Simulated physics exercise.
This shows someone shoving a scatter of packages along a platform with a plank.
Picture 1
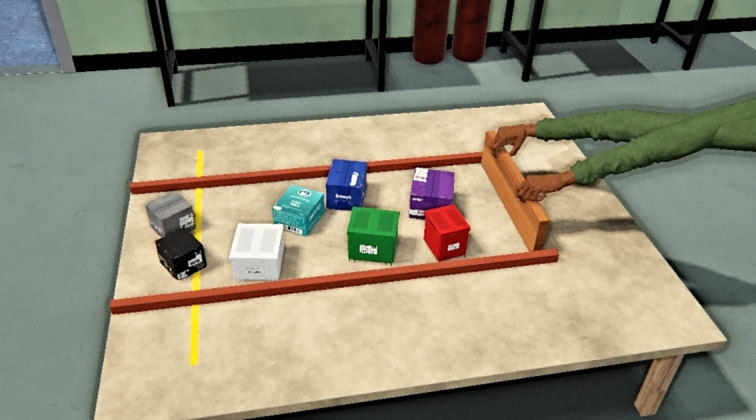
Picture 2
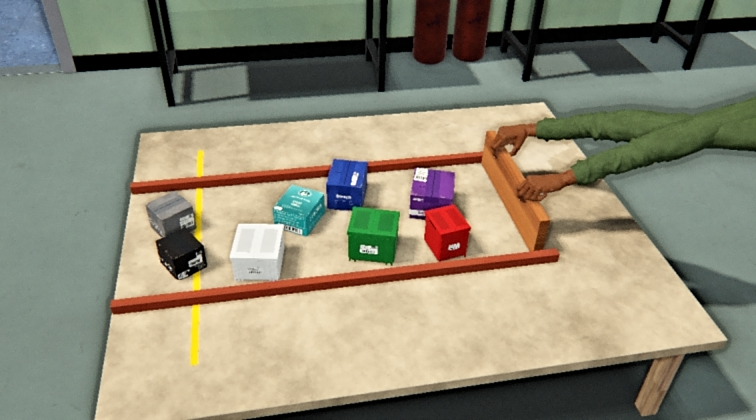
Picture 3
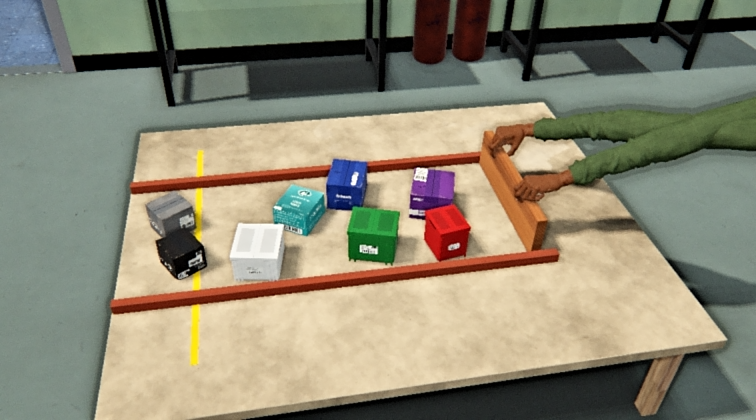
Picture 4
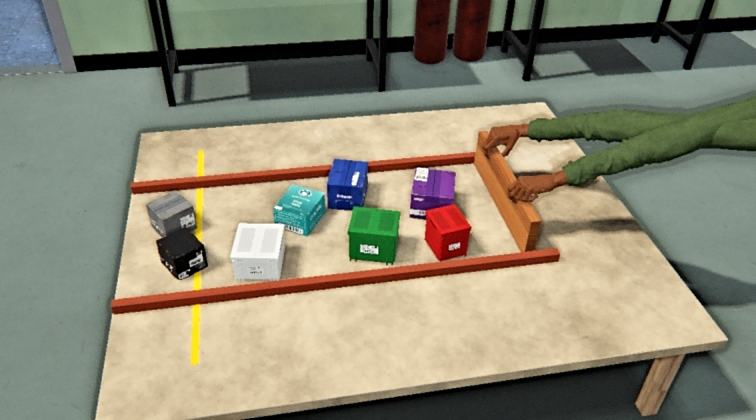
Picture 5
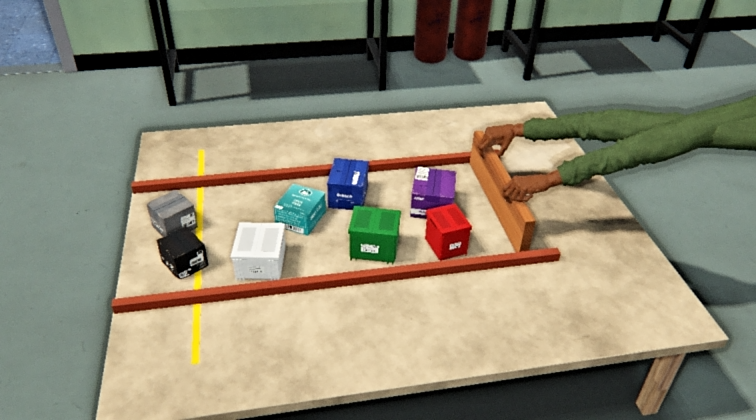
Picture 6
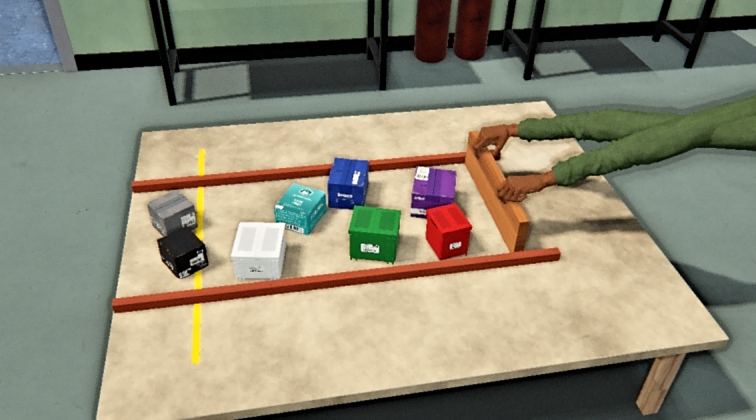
Two hands in green sleeves slid a wooden plank a short way left across a tabletop toward a scatter of colourful boxes between two red rails, while the boxes stayed practically still.
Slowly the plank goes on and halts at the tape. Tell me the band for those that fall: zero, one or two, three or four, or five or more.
The number that fall off is three or four.
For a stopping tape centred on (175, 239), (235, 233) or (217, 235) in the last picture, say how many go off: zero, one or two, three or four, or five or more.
For each place: More than four; either one or two; three or four.
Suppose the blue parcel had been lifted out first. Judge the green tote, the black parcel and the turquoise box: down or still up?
The green tote survives, the black parcel comes down, the turquoise box survives.
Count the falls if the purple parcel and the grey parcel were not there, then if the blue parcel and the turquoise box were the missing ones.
The counts: 2 and 2.
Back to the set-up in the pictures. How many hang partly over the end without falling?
Overhanging: 2.
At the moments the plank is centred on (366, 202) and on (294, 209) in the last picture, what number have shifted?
5 and 7.
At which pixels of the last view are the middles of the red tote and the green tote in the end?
About (178, 260), and the other about (134, 265).
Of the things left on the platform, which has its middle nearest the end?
The turquoise box.
Soon after, none off yet; grey parcel at rest near (173, 215); black parcel at rest near (183, 253); white tote at rest near (260, 251).
Then, none off yet; grey parcel at rest near (173, 215); black parcel at rest near (183, 253); white tote moved a little near (232, 256).
Further on, none off yet; grey parcel moved about its own width near (149, 215); black parcel tipped a little near (107, 255); white tote moved well along near (148, 265).
At rest, the number that fall off is three or four; fallen, white tote, black parcel and grey parcel.
